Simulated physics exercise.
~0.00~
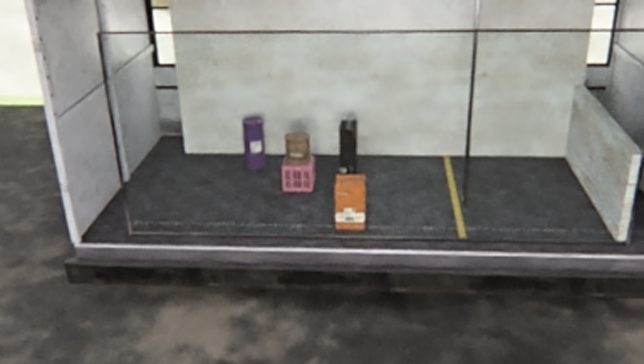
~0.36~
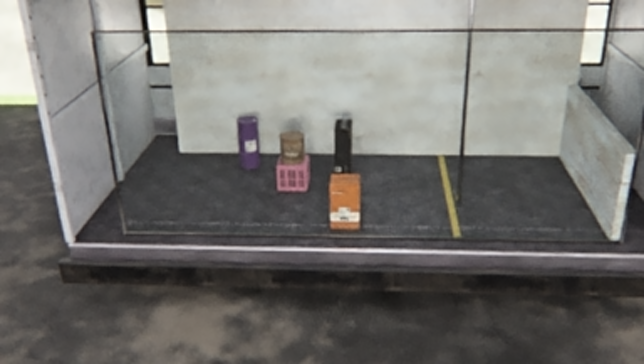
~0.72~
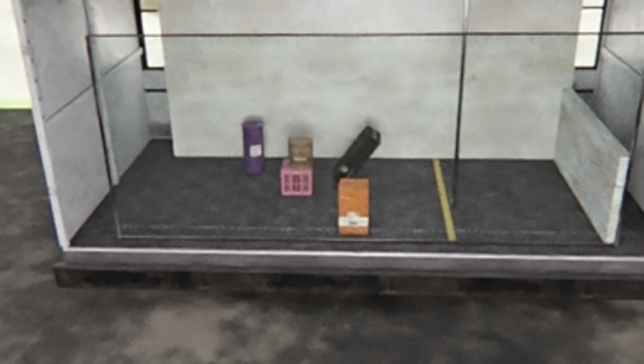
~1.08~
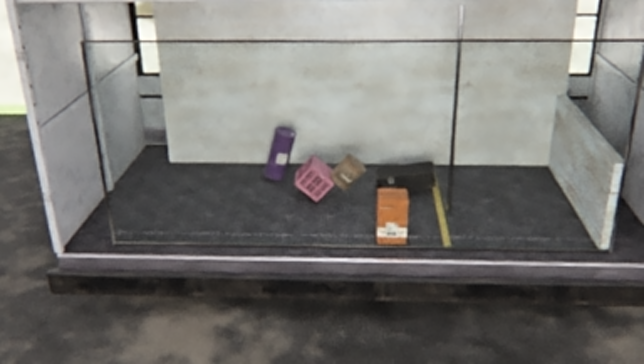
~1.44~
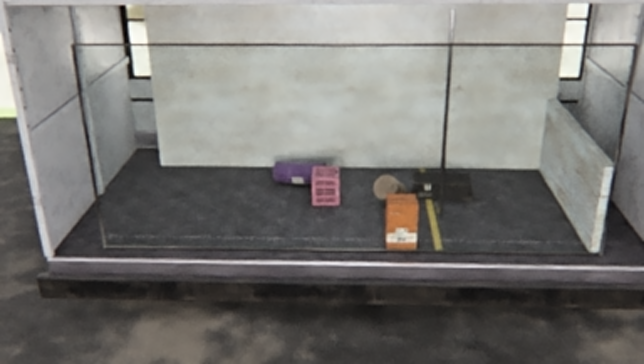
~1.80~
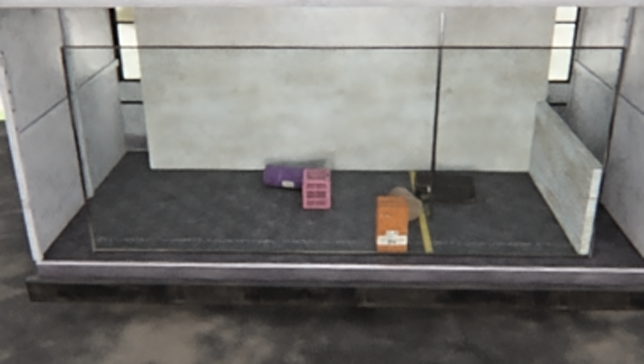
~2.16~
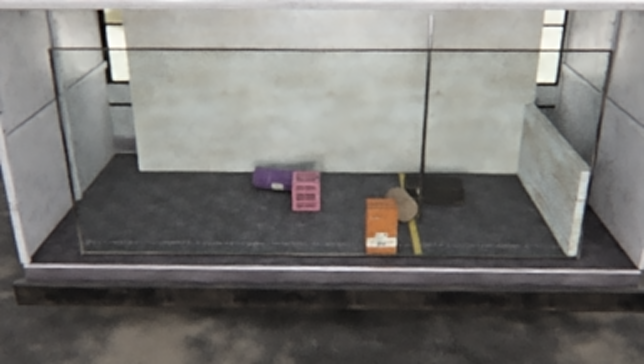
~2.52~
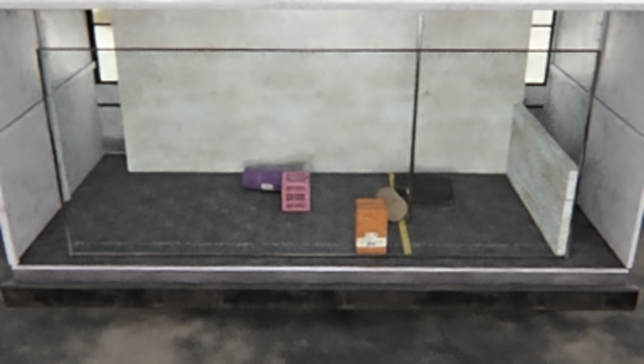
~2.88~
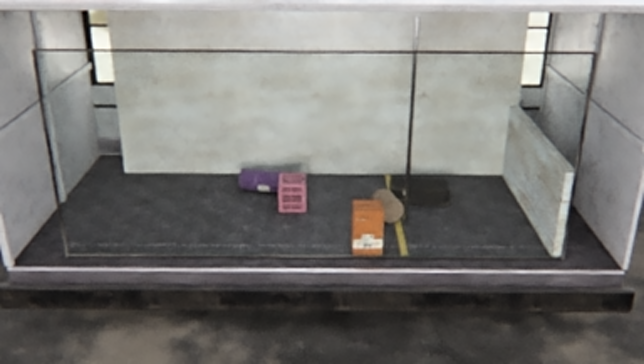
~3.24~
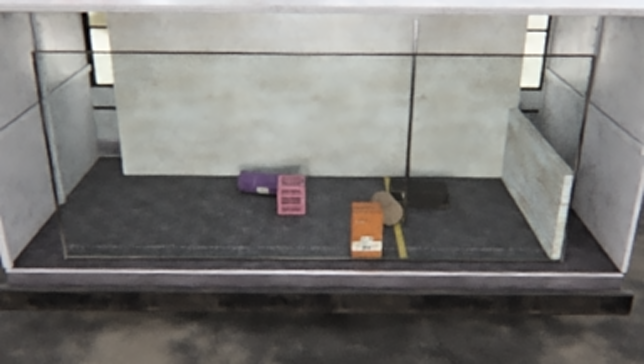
Black tall box toppling right across a yellow line as a purple drum, pink crate and brown bucket tumble, orange pack sliding upright.
